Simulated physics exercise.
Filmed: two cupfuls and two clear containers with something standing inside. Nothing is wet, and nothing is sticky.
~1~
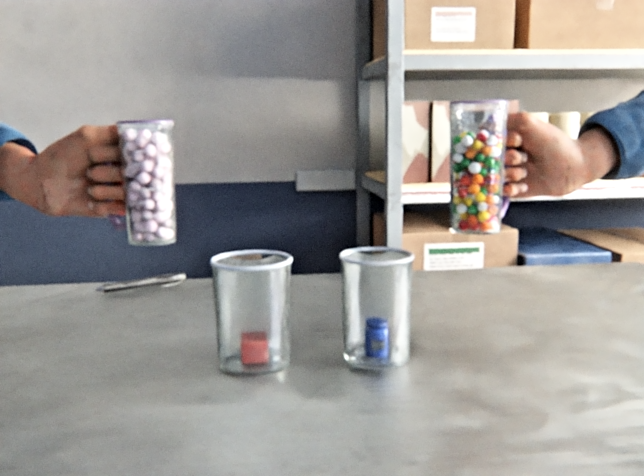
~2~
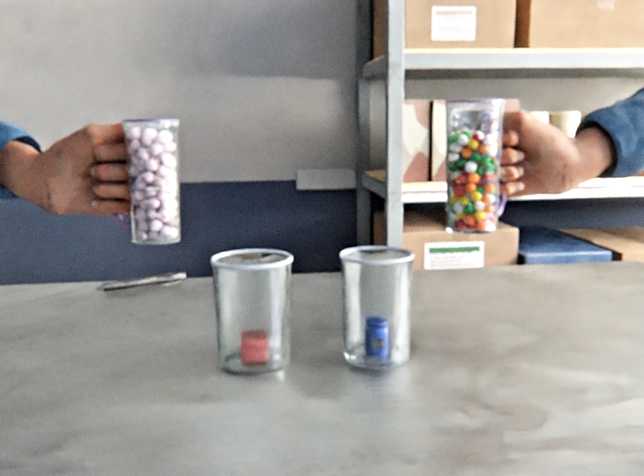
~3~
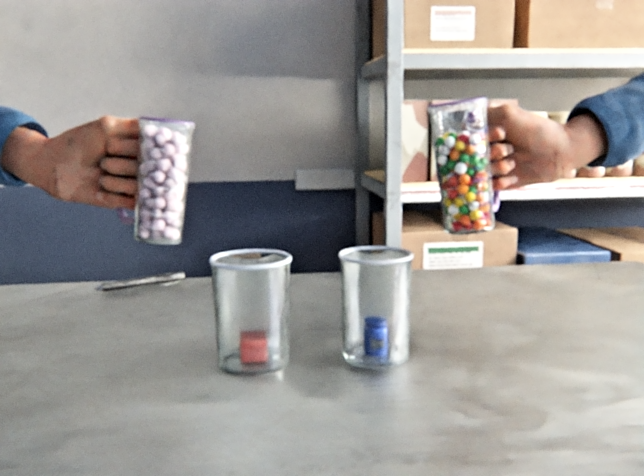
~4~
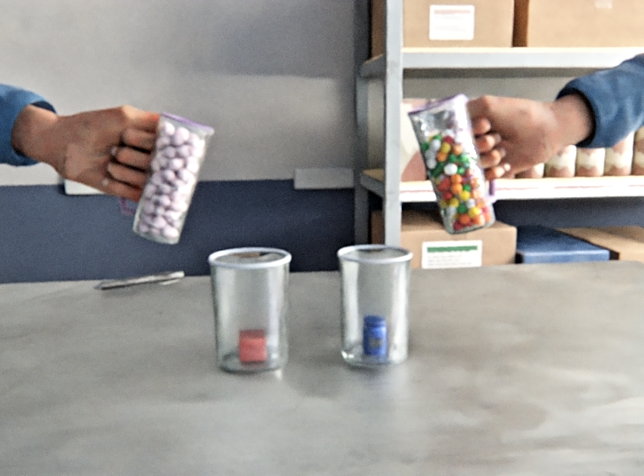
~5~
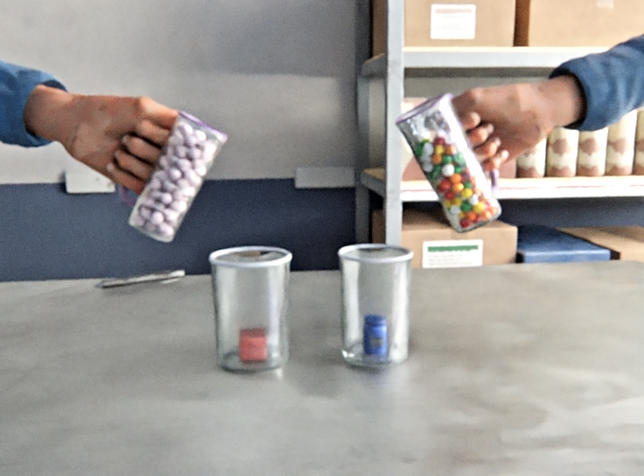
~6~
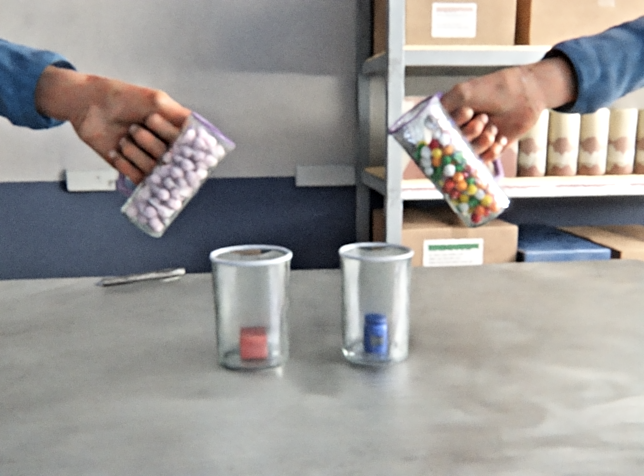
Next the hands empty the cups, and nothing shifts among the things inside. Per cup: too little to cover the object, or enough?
Left: Enough, right: Enough.
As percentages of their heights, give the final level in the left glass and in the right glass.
Around 45 on the left and around 55 on the right.
Then, 0.65 s later than the last frame, left glass empty, all of its cupful still in the cup; right glass empty, all of its cupful still in the cup.
Then, 1.22 s later than the last frame, left glass nearly empty, roughly half of its cupful still in the cup; right glass nearly empty, roughly two thirds of its cupful still in the cup.
Then, 1.71 s later than the last frame, left glass a third full, none of its cupful still in the cup; right glass half full, none of its cupful still in the cup.
When it is over, left glass half full (surface near (252, 309)), nothing beside it; right glass half full (surface near (376, 294)), nothing beside it; the left thing is covered; the right thing is covered.
